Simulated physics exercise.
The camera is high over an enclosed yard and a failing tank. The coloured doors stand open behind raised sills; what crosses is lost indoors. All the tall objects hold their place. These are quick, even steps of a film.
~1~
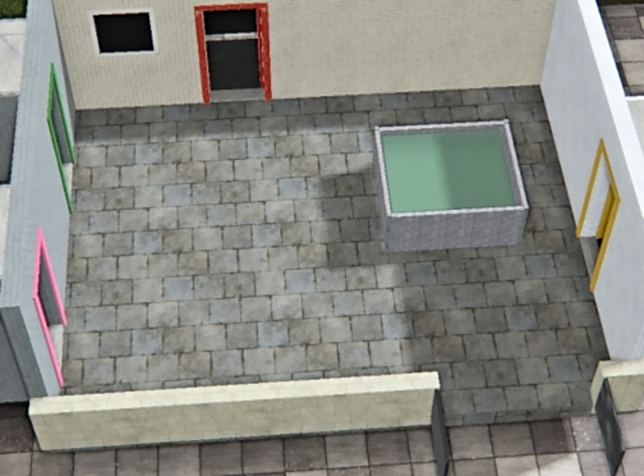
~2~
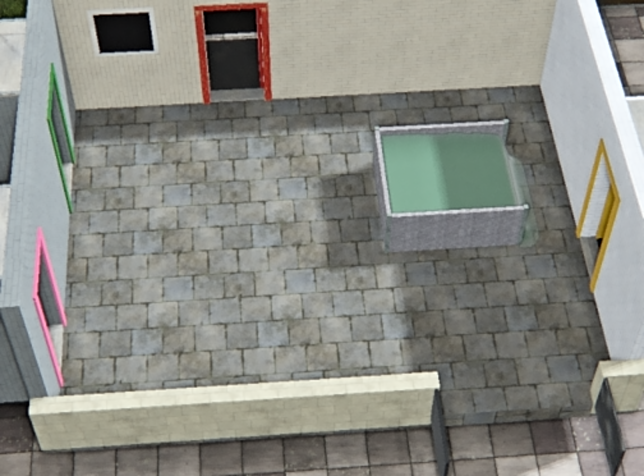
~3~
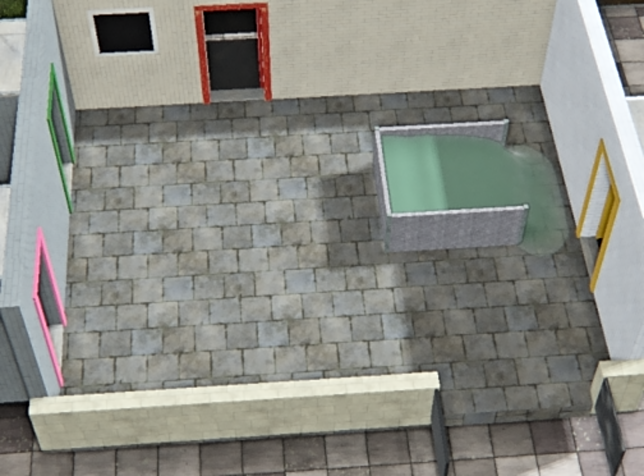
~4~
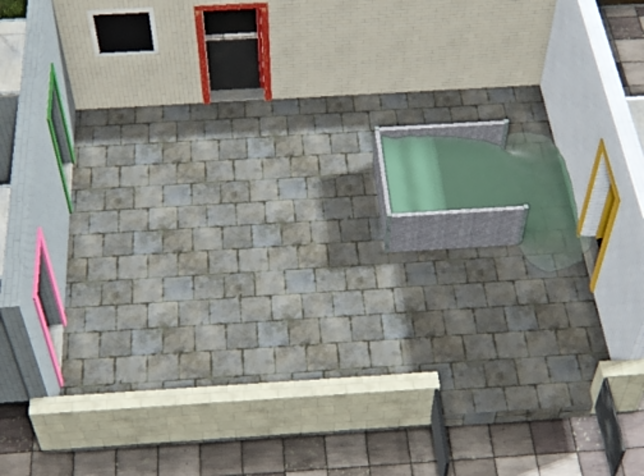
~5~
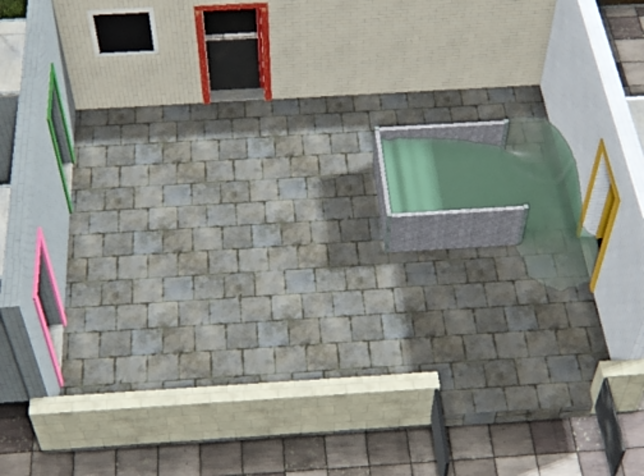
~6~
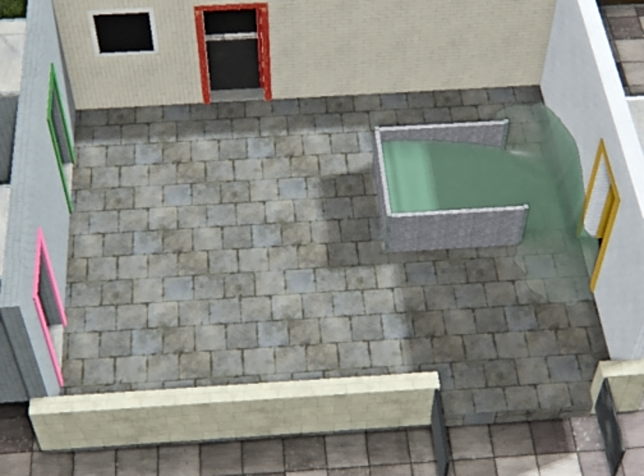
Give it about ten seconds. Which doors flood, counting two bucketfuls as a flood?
One by one: The pink door stays under that; the green door takes more than that; the red door stays under that; the yellow door takes more than that.
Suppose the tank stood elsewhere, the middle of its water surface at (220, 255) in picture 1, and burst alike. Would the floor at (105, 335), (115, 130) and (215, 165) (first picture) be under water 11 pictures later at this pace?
One after the other: Clear, dry, no water.
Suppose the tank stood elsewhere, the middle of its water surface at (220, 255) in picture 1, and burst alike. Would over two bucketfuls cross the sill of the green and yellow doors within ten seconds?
Green door holds; yellow door takes more.
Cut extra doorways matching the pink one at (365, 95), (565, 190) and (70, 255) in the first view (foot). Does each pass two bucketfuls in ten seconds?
One after the other: Stays under, lets more in, lets less in.
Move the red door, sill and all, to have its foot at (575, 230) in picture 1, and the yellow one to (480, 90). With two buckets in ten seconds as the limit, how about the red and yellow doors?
In short: The red door lets more in, the yellow door is over.
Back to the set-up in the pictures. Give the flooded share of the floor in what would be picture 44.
Near 60 in a hundred.
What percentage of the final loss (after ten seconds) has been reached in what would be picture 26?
Close to 55 %.
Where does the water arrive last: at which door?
That is the door marked pink.
A moment on, water covers 10 % of the floor; the pink door not reached, the green door not reached, the red door not reached, the yellow door far over two buckets in.
Next, water covers 20 % of the floor; the pink door not reached, the green door not reached, the red door not reached, the yellow door far over two buckets in.
Then, water covers 40 % of the floor; the pink door not reached, the green door not reached, the red door wet at the sill, nothing in, the yellow door far over two buckets in.
Later, water covers 60 % of the floor; the pink door wet at the sill, nothing in, the green door over two buckets in, the red door wet at the sill, nothing in, the yellow door far over two buckets in.
In the end, water covers 75 % of the floor; the pink door wet at the sill, nothing in, the green door over two buckets in, the red door under two buckets in, the yellow door far over two buckets in.
